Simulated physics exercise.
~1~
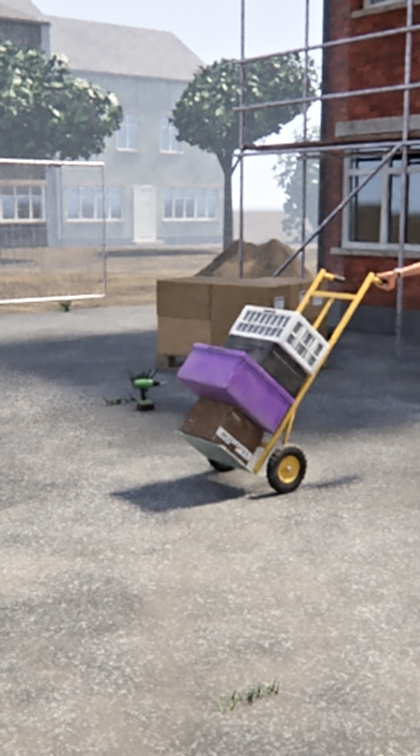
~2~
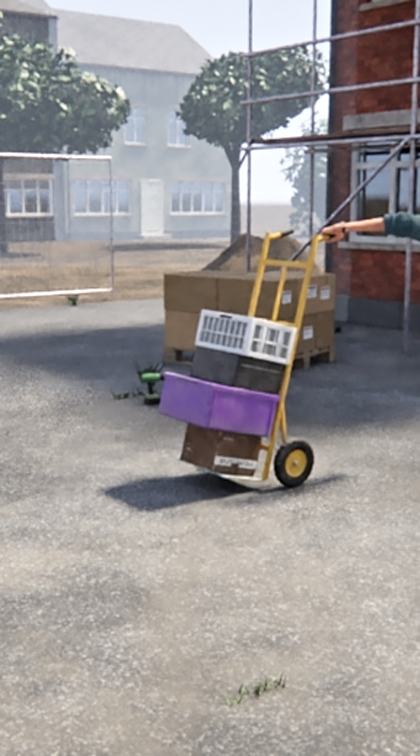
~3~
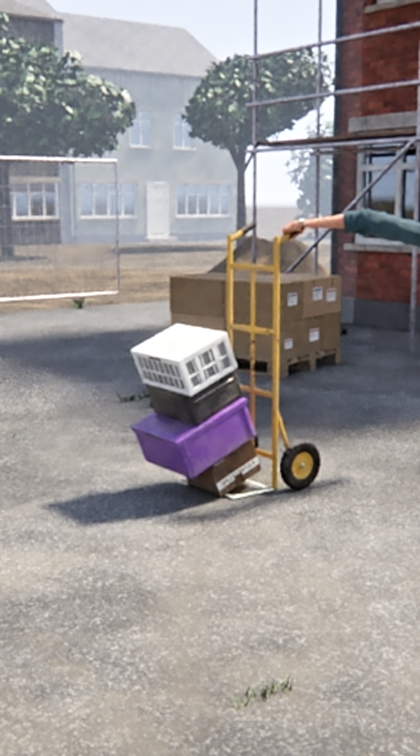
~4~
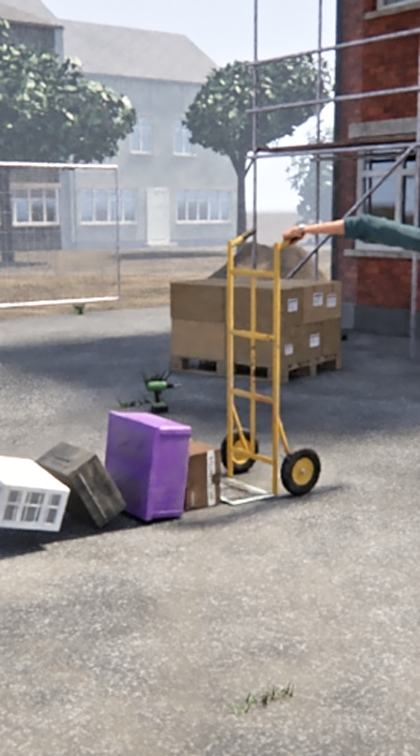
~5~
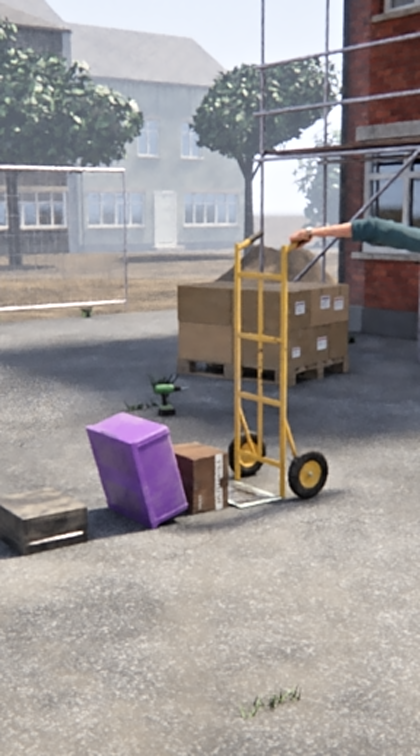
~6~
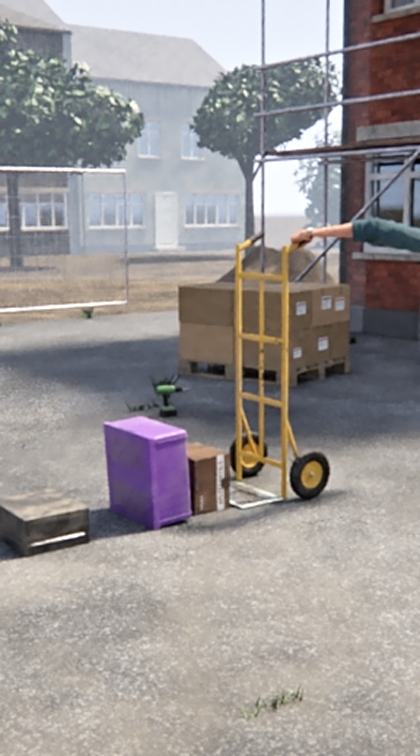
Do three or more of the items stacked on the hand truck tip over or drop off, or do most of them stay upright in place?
Three or more tip over or drop off. The white crate, dark box and purple tote fall to the left, and the brown box ends lying over at the foot of the truck.
